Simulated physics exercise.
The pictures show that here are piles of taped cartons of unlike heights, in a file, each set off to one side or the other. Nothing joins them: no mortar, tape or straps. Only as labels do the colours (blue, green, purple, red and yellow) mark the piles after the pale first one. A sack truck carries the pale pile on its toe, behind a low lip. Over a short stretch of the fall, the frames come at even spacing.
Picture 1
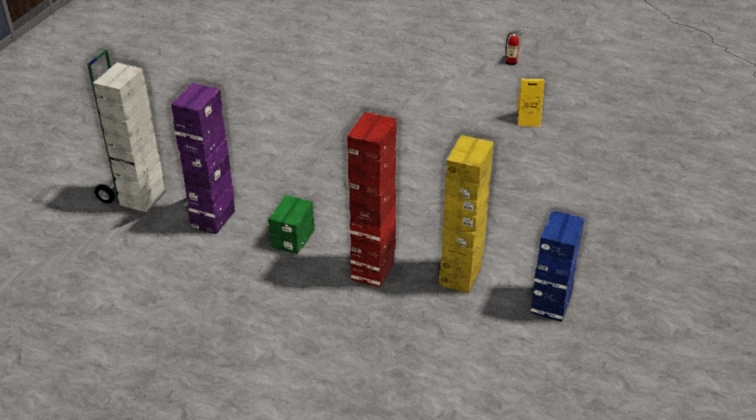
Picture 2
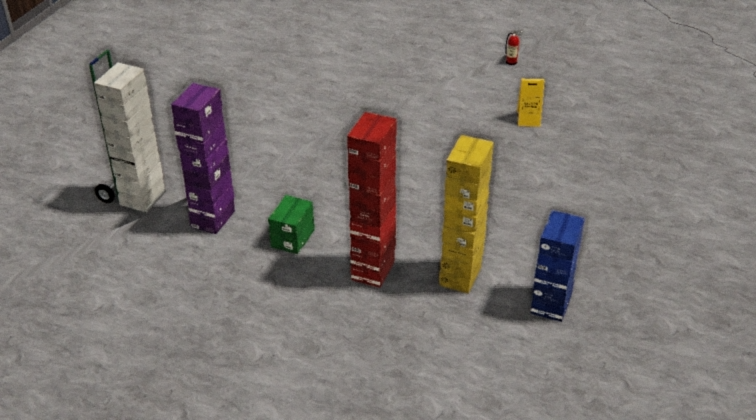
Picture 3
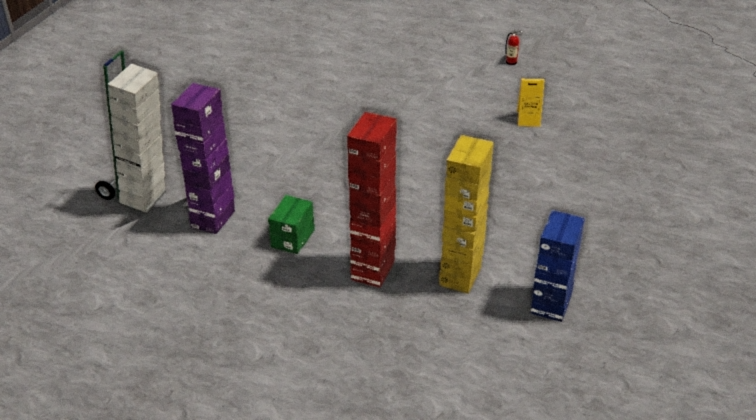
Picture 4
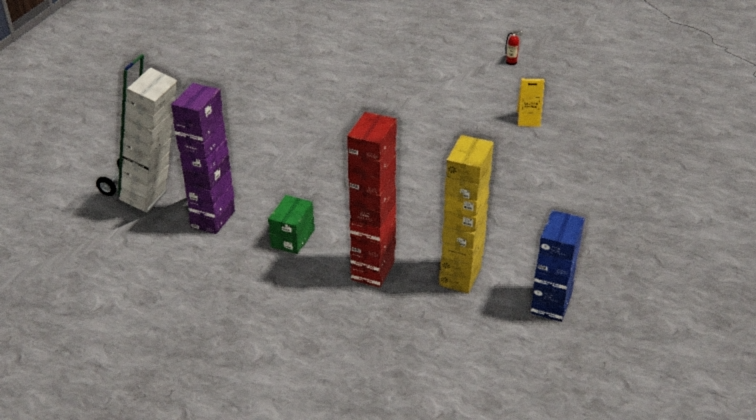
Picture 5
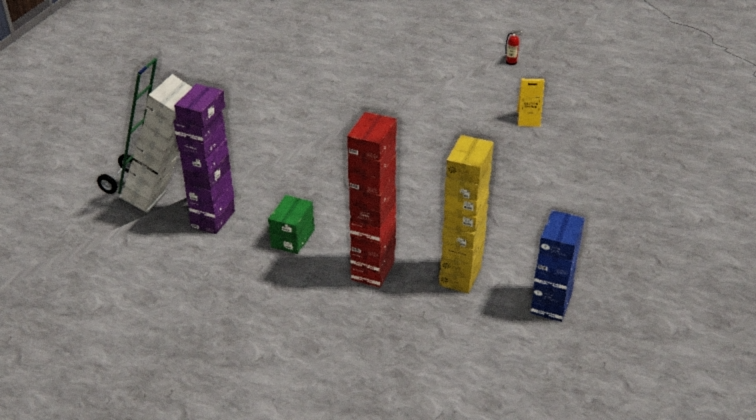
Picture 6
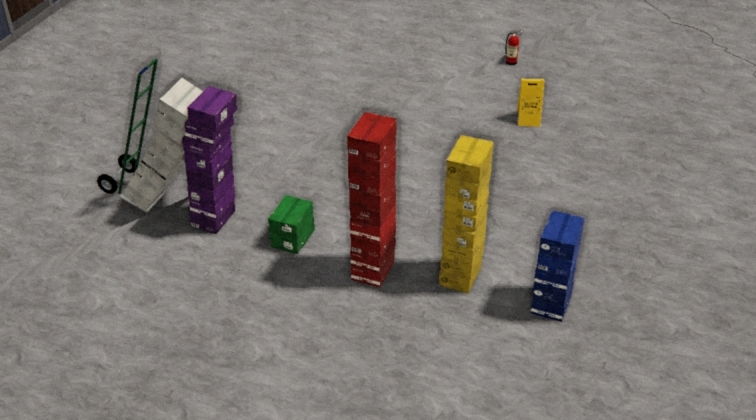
On a rough grey concrete floor, seen from above at an angle by a still camera, taped cartons stand in separate piles. From left to right are a tall pale pile on a sack truck, a purple pile, a low green one, tall red and yellow ones and a shorter blue one, with a fire extinguisher and yellow sign behind. The truck and pale pile tilt rightward, the pale cartons lean against the purple pile, and its upper cartons shift slightly right.
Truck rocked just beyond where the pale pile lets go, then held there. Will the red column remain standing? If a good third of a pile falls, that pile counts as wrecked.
Yes.
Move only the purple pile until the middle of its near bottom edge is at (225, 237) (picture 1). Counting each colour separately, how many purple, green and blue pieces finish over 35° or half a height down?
Purple: 7; green: 0; blue: 0.
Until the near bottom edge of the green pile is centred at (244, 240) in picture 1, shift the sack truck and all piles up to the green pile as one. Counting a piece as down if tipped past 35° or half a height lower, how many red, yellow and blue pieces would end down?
Final tally - red: 0; yellow: 0; blue: 0.
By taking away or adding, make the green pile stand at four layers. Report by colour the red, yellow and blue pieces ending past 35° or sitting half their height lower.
The counts are red 0, yellow 0 and blue 0.
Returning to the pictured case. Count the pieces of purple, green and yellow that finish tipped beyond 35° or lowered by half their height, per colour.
Taking each in turn, purple gives 8, green gives 1, yellow gives 0.
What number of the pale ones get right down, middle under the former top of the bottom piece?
Count: 3.
Just after the last frame, 8 of the pale pile down; none of the 9 red cartons down (0 of 32 in all colours); top red carton unmoved; top purple carton tilted a little.
A moment on, 8 of the pale pile down; none of the 9 red cartons down (1 of 32 in all colours); top red carton unmoved; top purple carton tilted clearly, half its height lower.
Further on, 8 of the pale pile down; none of the 9 red cartons down (8 of 32 in all colours); top red carton unmoved; top purple carton tilted steeply, some two heights lower.
Then, 8 of the pale pile down; none of the 9 red cartons down (8 of 32 in all colours); top red carton moved a little; top purple carton on its side.
When it is over, 8 of the pale pile down; none of the 9 red cartons down (9 of 32 in all colours); top red carton moved a little; top green carton tilted well over. In pixels of the last frame, middles, top red carton near (375, 137), top green carton near (312, 223).
